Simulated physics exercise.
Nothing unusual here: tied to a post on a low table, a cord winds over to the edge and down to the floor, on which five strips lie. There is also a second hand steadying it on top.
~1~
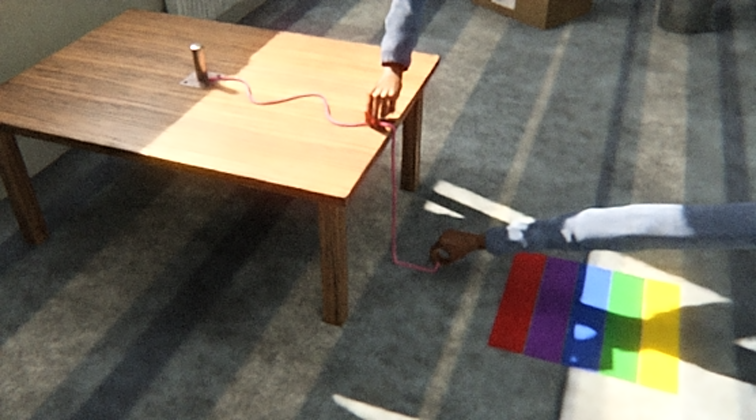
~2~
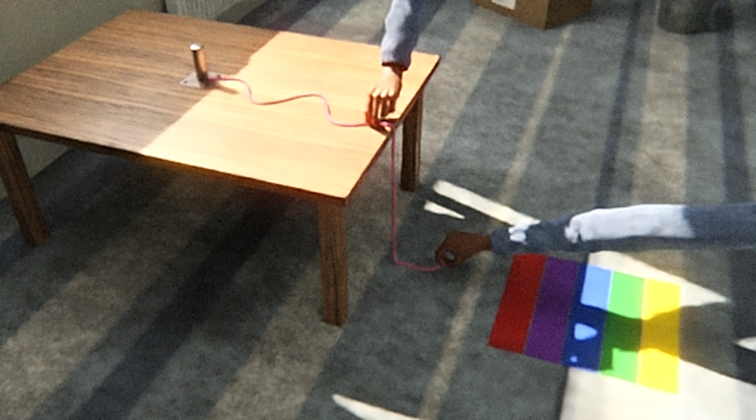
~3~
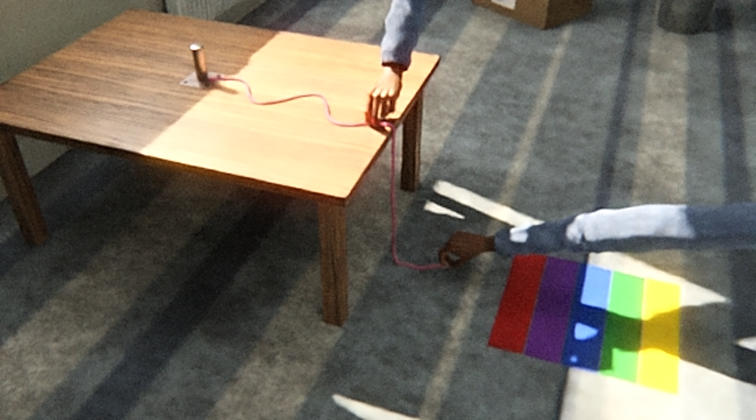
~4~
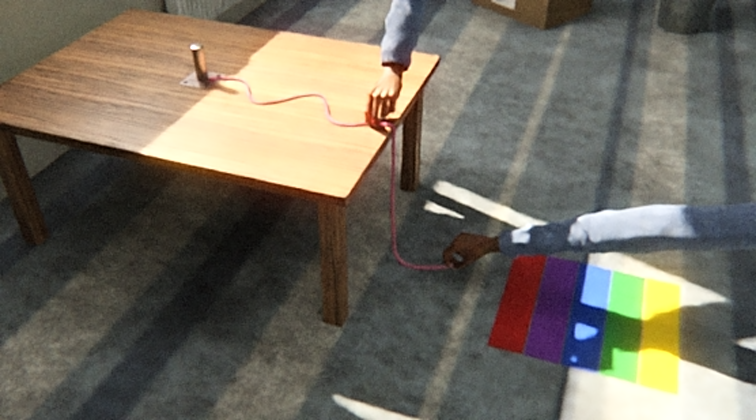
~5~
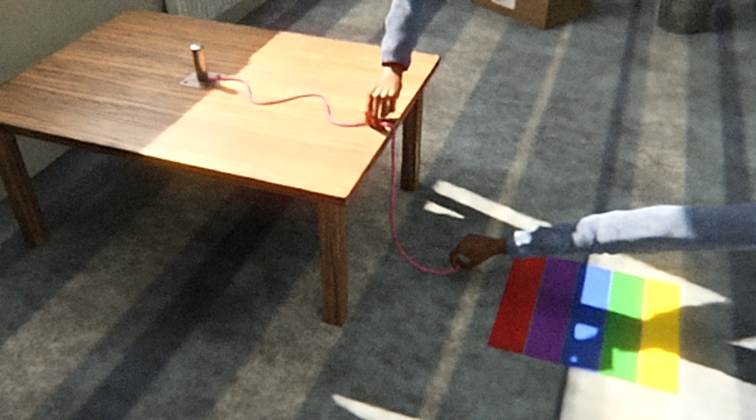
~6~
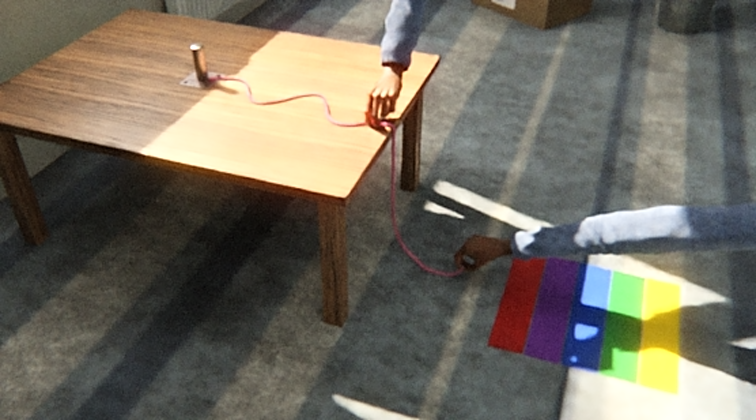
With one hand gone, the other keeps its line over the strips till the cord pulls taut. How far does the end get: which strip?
As far as the green strip.
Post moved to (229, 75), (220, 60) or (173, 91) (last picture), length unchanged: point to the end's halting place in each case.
First try about (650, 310), second about (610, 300), third about (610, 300).
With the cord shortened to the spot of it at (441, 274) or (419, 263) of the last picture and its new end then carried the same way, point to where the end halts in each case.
In order, about (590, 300) and about (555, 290).
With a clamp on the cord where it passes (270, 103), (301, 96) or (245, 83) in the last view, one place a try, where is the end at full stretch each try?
That would be (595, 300) for the first, (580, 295) for the second and (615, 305) for the third.
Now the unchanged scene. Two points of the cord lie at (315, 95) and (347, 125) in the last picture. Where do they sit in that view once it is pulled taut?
I'd say about (339, 111) for one and about (408, 138) for the other.
Soon after, end near (556, 290); over purple.
Then, end near (600, 301); over blue.
At full stretch, end near (625, 306); over green. It gets as far as the green strip.
